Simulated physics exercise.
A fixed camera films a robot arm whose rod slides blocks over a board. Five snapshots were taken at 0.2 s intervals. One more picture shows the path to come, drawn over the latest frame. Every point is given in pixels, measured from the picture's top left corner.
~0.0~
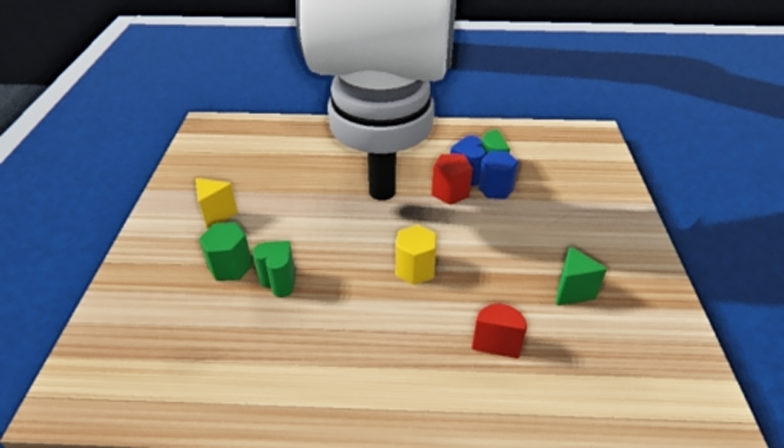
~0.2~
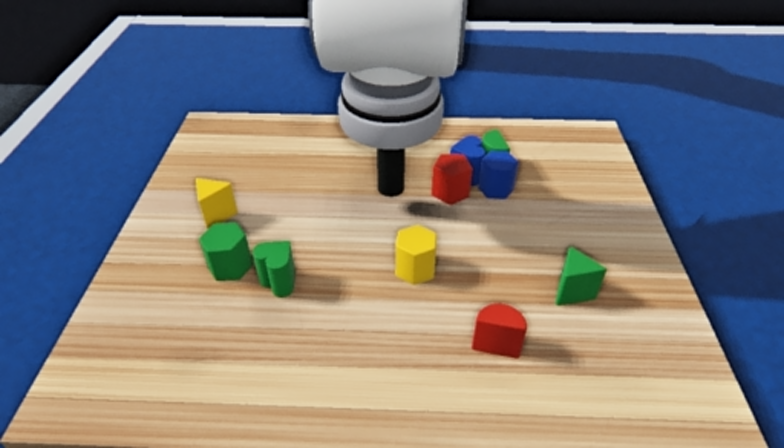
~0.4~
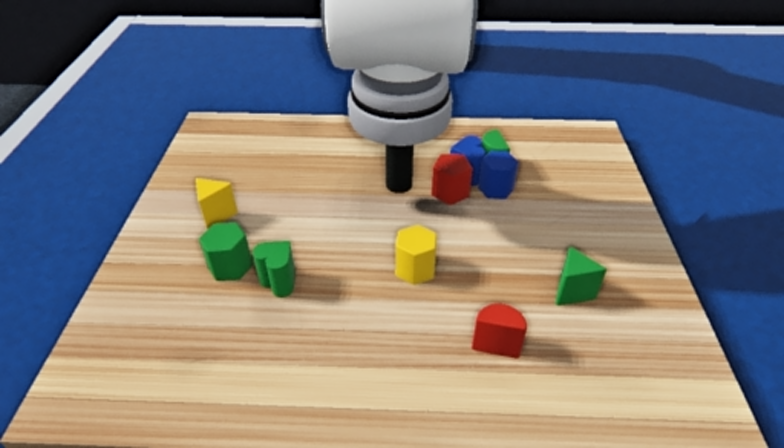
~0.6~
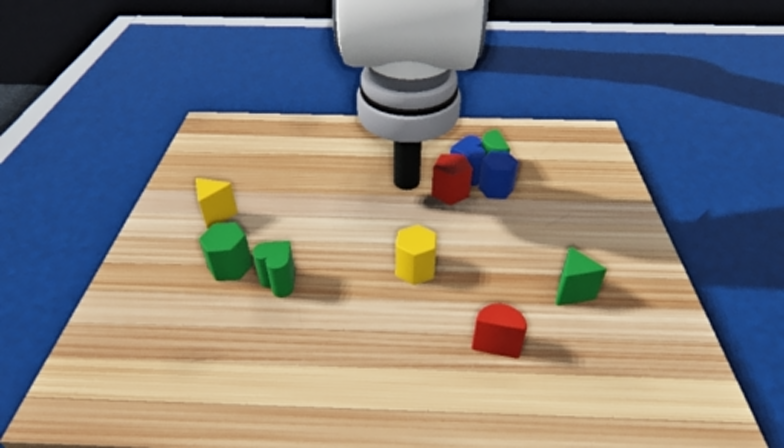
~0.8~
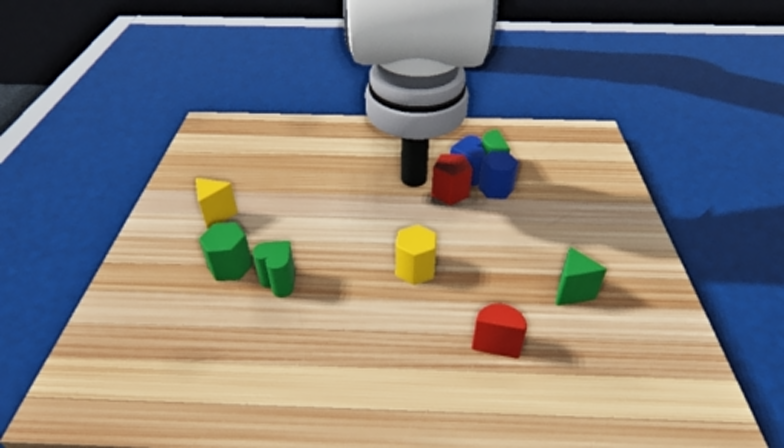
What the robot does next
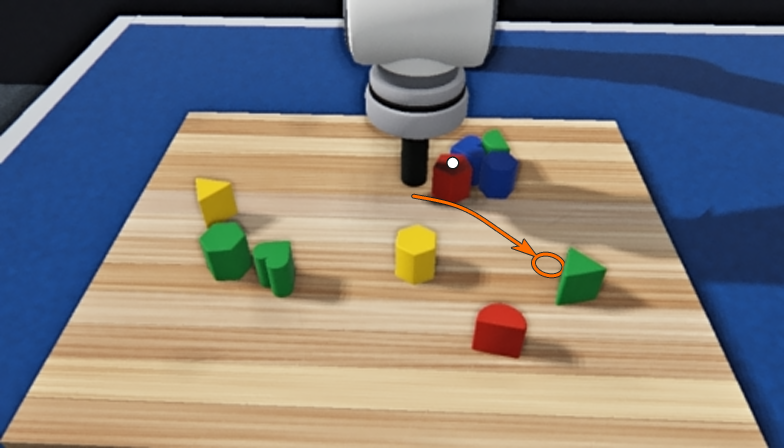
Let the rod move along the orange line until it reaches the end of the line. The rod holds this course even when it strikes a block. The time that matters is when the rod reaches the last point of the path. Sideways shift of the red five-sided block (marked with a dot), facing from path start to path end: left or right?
Moves left.
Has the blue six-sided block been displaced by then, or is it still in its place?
That block will leave its spot.
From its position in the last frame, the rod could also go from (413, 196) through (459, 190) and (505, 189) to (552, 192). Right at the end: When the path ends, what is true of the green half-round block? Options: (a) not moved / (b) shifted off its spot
Option b.
Path on the board, from (413, 196) through (462, 208) and (504, 234) to (549, 265); the dot is on the red five-sided block.
On the path given first. One third of the way, rod at (465, 192); red five-sided block at (490, 168), turned 50° anticlockwise; blue heart-shaped block at (474, 144), turned 15° anticlockwise; green half-round block at (499, 138), turned 15° anticlockwise; blue six-sided block at (517, 155).
Two thirds of the way, rod at (508, 217); red five-sided block at (499, 172), turned 75° anticlockwise; blue heart-shaped block at (474, 144), turned 15° anticlockwise; green half-round block at (499, 137), turned 20° anticlockwise; blue six-sided block at (519, 155), turned 15° anticlockwise.
At the end, rod at (553, 248); red five-sided block at (499, 172), turned 75° anticlockwise; blue heart-shaped block at (474, 144), turned 15° anticlockwise; green half-round block at (499, 137), turned 20° anticlockwise; blue six-sided block at (519, 155), turned 15° anticlockwise.
